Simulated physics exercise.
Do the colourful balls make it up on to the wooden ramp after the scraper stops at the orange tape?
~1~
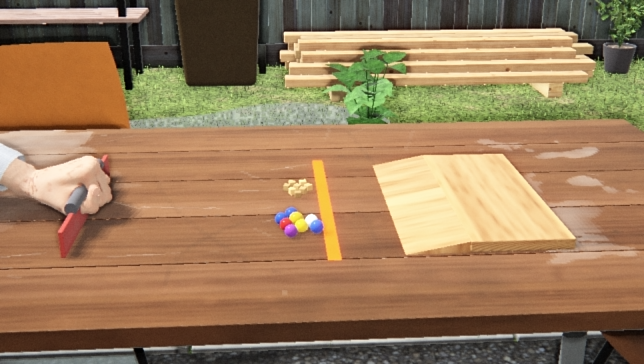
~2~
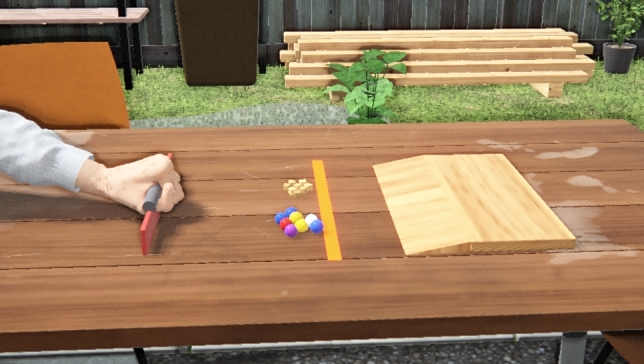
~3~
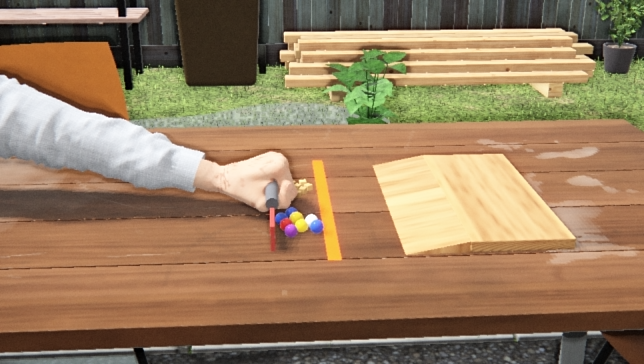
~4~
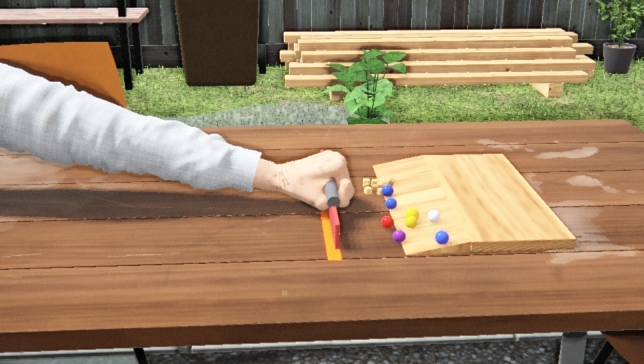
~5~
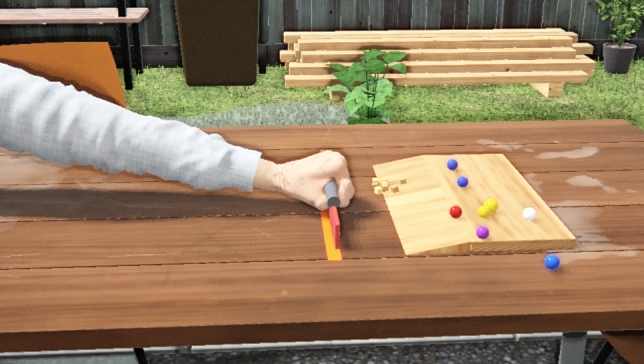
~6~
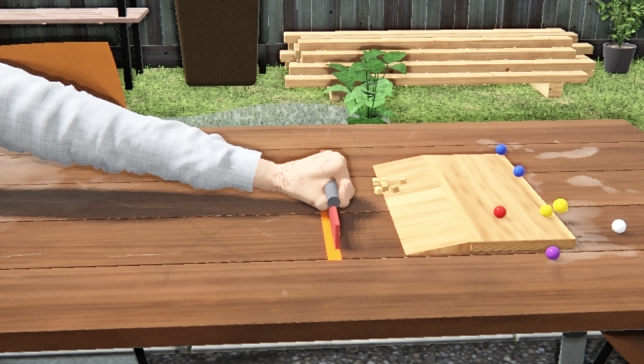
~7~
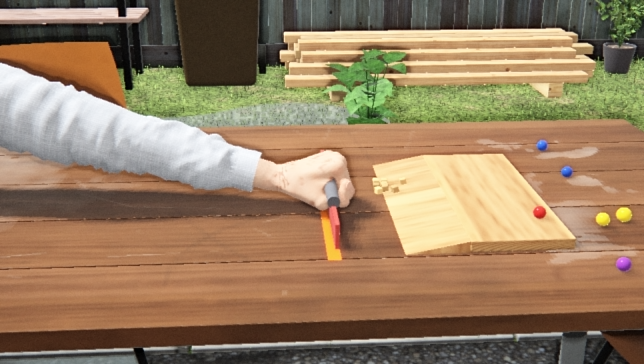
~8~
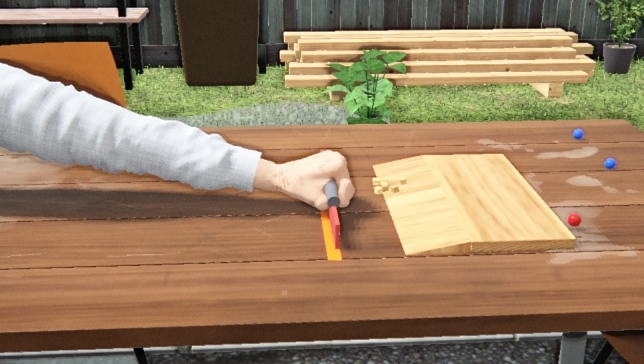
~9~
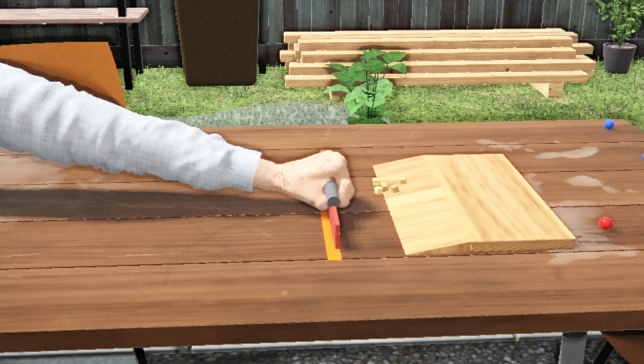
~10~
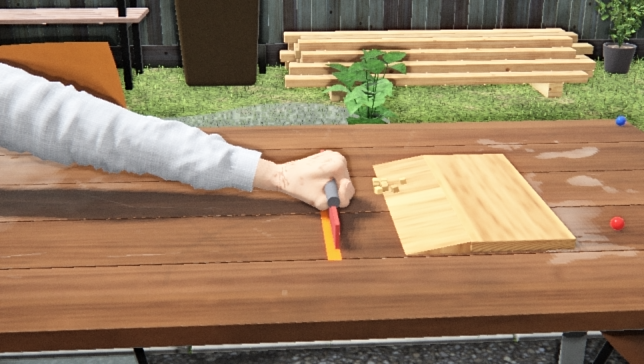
Yes, the colourful balls roll up on to the wooden slab and carry on across it to the right.
